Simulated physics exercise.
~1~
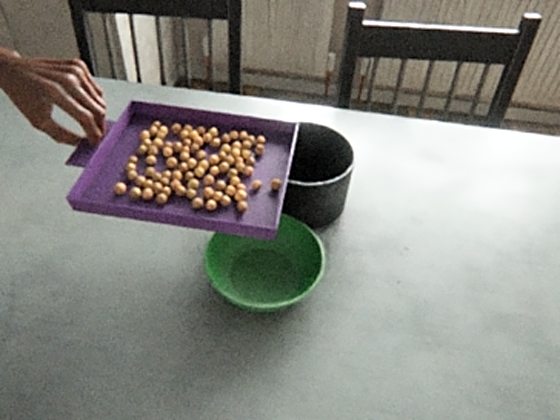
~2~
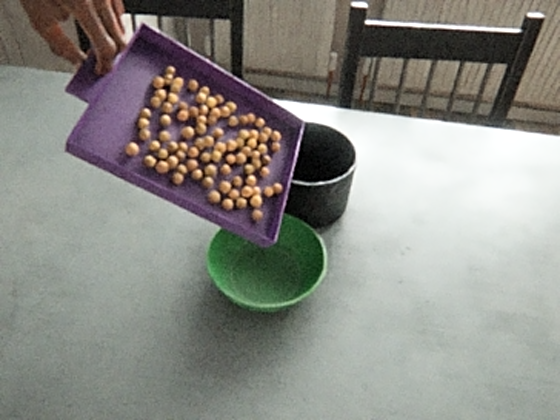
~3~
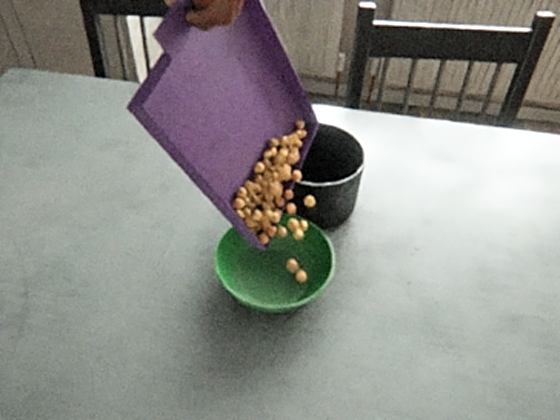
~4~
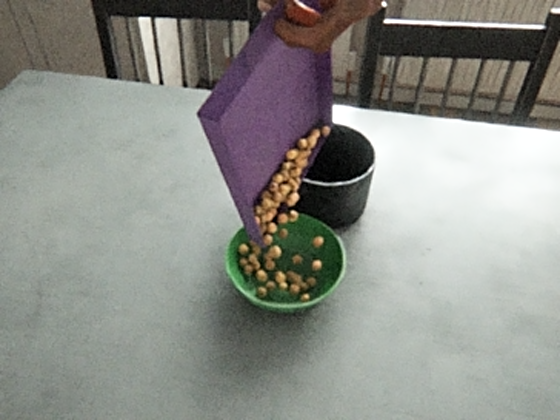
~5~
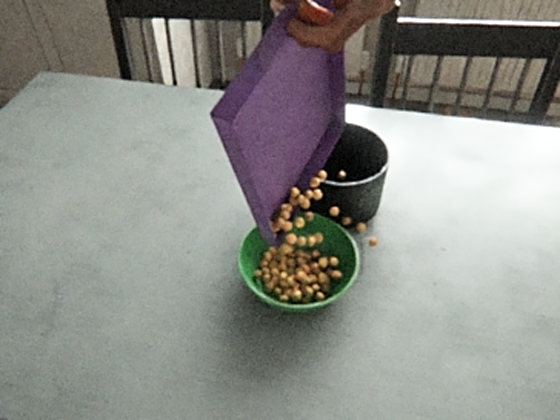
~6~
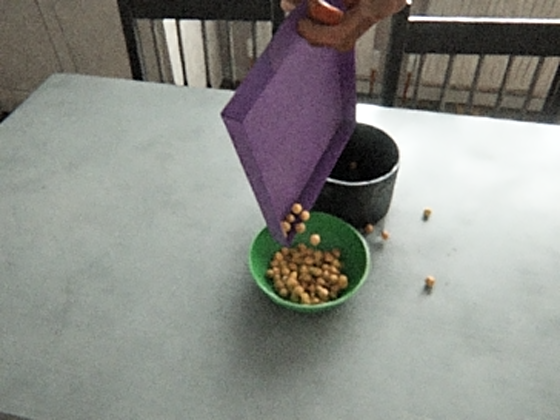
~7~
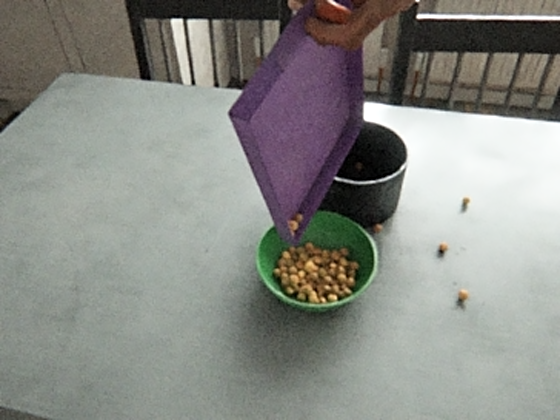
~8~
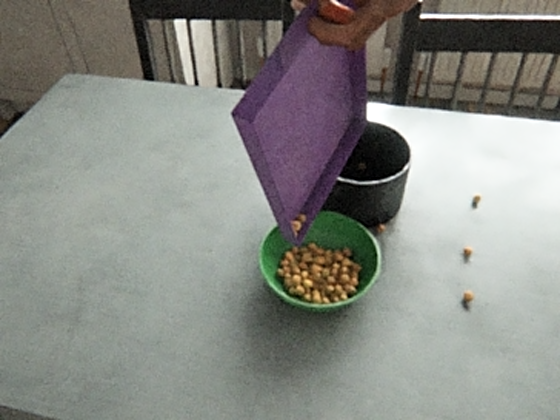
In the video, a hand tilts a purple tray of small round wooden beads over a table, pouring them toward a green bowl beside a black pot. Most beads land in the bowl, a few scatter on the table to the right, and the tray stays held steeply tipped.
